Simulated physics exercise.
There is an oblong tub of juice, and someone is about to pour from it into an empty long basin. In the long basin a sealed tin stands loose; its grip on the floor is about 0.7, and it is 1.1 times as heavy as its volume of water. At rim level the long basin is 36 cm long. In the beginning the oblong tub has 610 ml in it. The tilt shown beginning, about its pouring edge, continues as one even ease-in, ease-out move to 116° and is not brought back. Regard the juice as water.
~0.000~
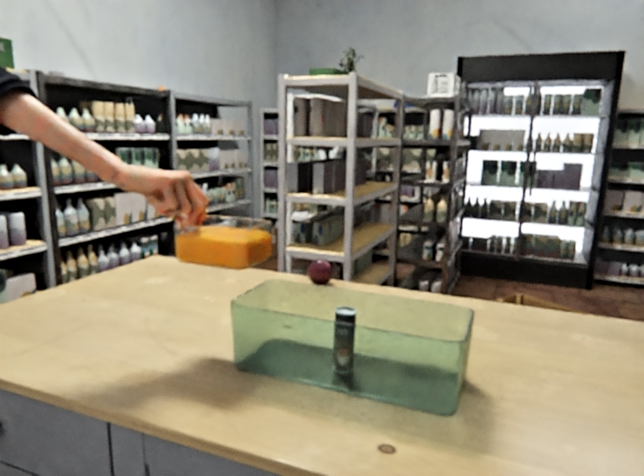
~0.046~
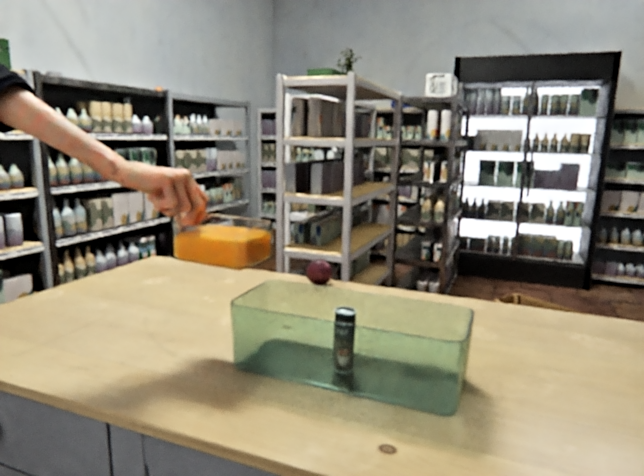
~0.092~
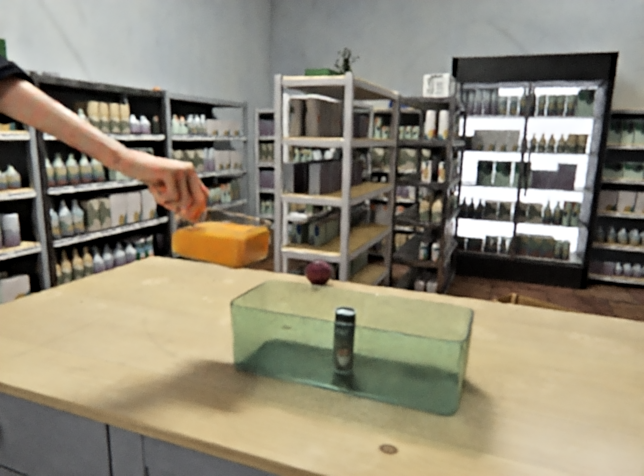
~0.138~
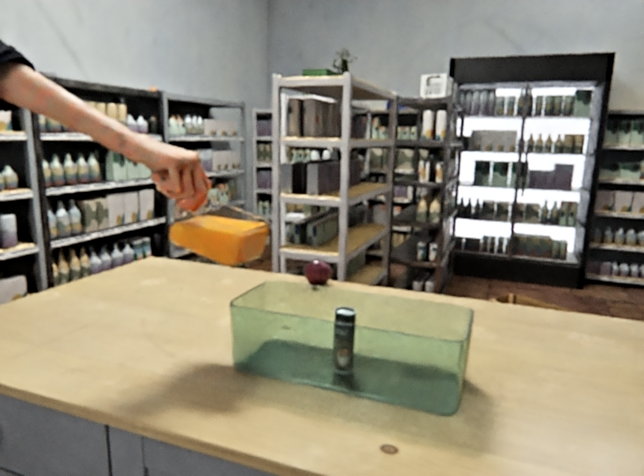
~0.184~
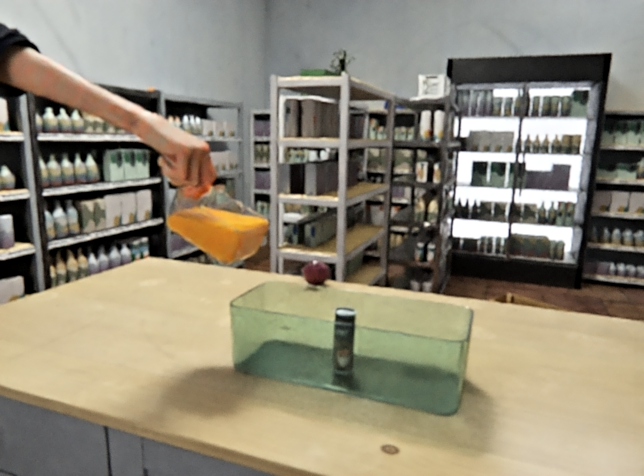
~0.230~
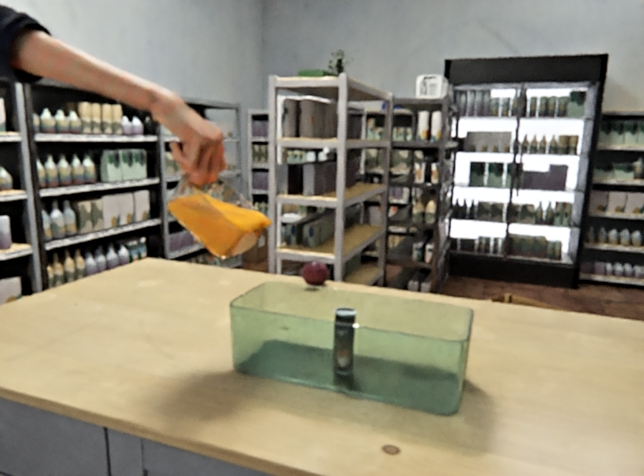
At first, a hand reaching in from the left holds a clear tub of orange juice almost level beside an empty green basin on a wooden table. The hand then rises and tilts the tub steadily further toward the right, the juice slanting toward its lower edge.
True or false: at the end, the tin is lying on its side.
True.
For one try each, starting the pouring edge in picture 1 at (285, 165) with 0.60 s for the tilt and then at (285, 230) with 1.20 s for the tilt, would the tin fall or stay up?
Try 1: Still standing; try 2: Still standing.
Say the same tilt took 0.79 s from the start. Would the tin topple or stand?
So the tin will tip over.
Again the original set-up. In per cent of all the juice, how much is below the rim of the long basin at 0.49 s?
Close to 16 in a hundred.
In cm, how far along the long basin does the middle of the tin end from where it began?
Some 9.5 cm.
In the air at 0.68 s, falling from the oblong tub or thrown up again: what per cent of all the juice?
Roughly 7 %.
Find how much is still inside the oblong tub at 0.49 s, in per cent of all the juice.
Some 20 per cent.
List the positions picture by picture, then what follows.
The first picture shows tilt 0°; pouring edge (260, 228); surface from (194, 230) to (260, 237); the long basin's rim runs from (250, 291) to (470, 326); the tin's top is at (345, 313).
The second picture shows tilt 2°; pouring edge (259, 228); surface from (193, 229) to (260, 236).
The third picture shows tilt 7°; pouring edge (259, 228); surface from (191, 226) to (259, 233).
The fourth picture shows tilt 15°; pouring edge (258, 228); surface from (189, 220) to (258, 229).
The fifth picture shows tilt 25°; pouring edge (257, 229); surface from (187, 210) to (259, 224).
The sixth picture shows tilt 37°; pouring edge (257, 229); surface from (187, 197) to (255, 220); 3 per cent is over the edge.
By 0.49 s the tilt is 107° and 20 per cent is still to pour; the tin stands where it began.
By 0.68 s the tilt is 116° and 1 per cent is still to pour; the tin leans 4°.
By 0.88 s the tilt is 116° and 0 per cent is still to pour; the tin lies on its side.
By 1.10 s the tilt is 116° and 0 per cent is still to pour; the tin lies on its side.
At rest the tin lies on its side.
